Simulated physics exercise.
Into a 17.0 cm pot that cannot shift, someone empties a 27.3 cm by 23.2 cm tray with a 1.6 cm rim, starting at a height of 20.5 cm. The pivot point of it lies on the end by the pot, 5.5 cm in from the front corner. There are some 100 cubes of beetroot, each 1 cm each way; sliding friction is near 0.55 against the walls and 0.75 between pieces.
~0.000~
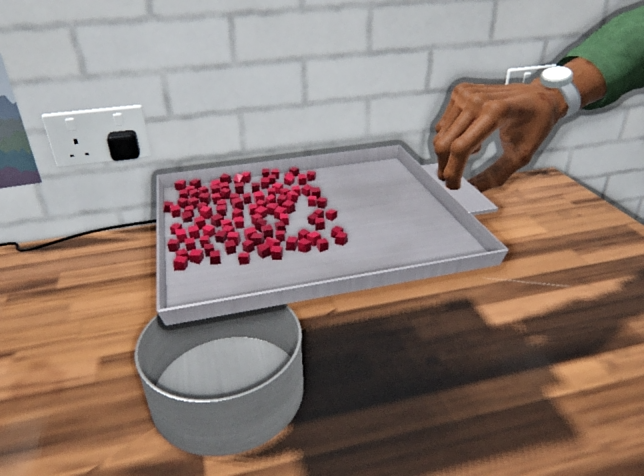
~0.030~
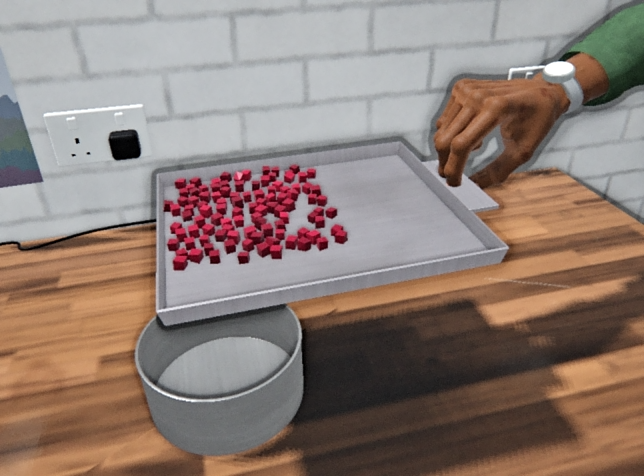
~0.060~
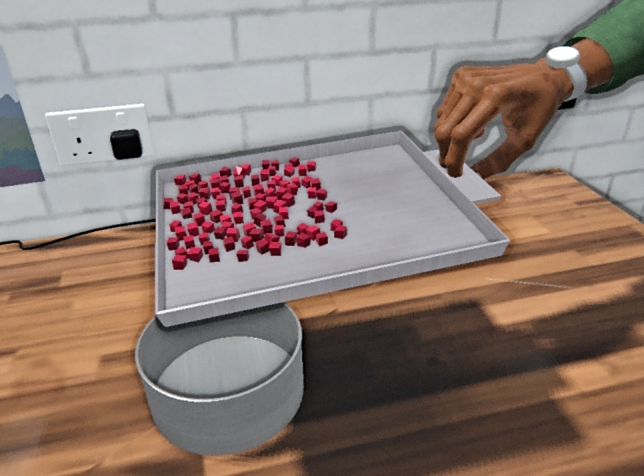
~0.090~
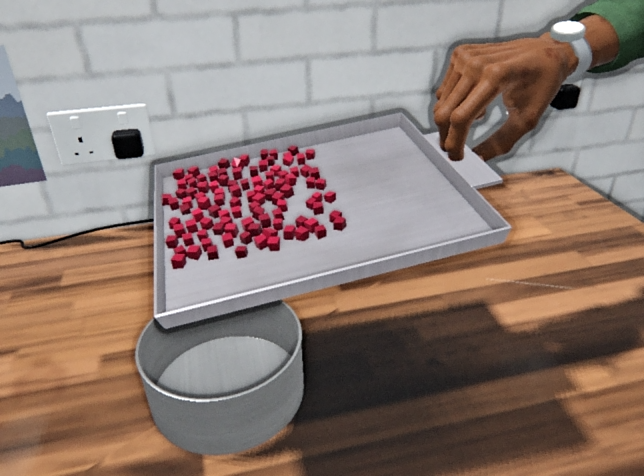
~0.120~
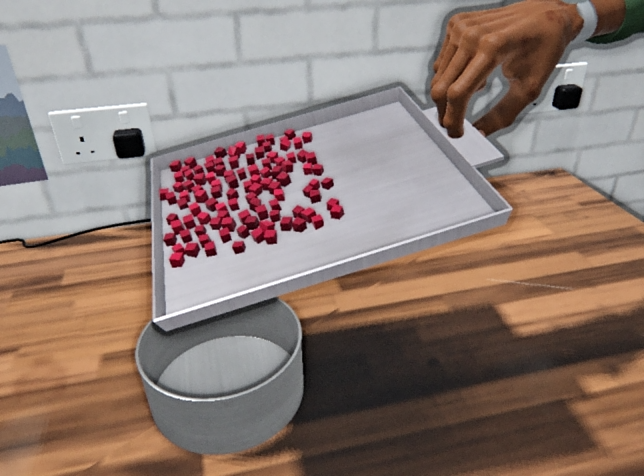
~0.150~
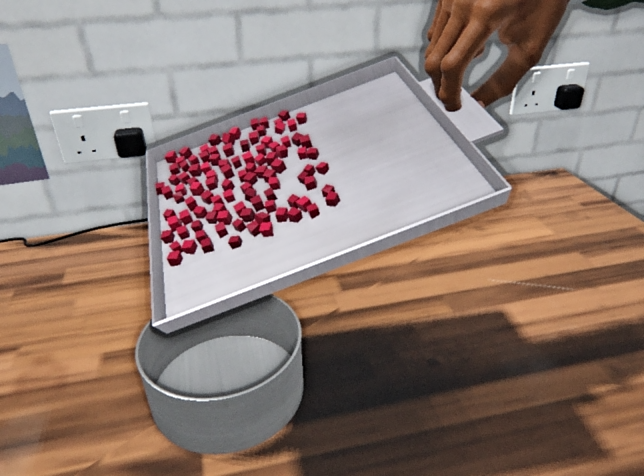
A hand raises the right end of a grey tray holding small red cubes.
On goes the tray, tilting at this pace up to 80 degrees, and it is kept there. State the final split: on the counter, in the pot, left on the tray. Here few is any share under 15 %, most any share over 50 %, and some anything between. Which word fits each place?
Counter: Most; pot: Few; left on the tray: Few.
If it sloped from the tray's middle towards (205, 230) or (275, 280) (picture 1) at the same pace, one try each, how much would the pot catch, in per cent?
Near 10 and 0 per cent, in that order.
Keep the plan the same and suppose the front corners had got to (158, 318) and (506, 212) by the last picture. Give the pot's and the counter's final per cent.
Pot: 0, counter: 90.
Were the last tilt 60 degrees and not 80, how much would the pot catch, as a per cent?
Share in the pot: Around 0 %.
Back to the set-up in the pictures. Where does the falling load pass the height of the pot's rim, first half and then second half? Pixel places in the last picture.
First half close to (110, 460), second half close to (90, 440).
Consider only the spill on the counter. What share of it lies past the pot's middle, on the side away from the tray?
I'd put it at close to 100 per cent.
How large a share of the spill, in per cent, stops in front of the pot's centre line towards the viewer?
Roughly 100 per cent.
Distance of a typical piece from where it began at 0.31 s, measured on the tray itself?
About 0 cm.
Then, at 0.31 s, tilt 53 degrees; the tray holds 100 %, the pot 0 %.
Then, at 0.41 s, tilt 73 degrees; the tray holds 100 %, the pot 0 %.
After 0.65 s, tilt 80 degrees; the tray holds 15 %, the pot 0 %.
By 1.9 s all is still; counter 95 %, pot 0 %, tray 5 %.
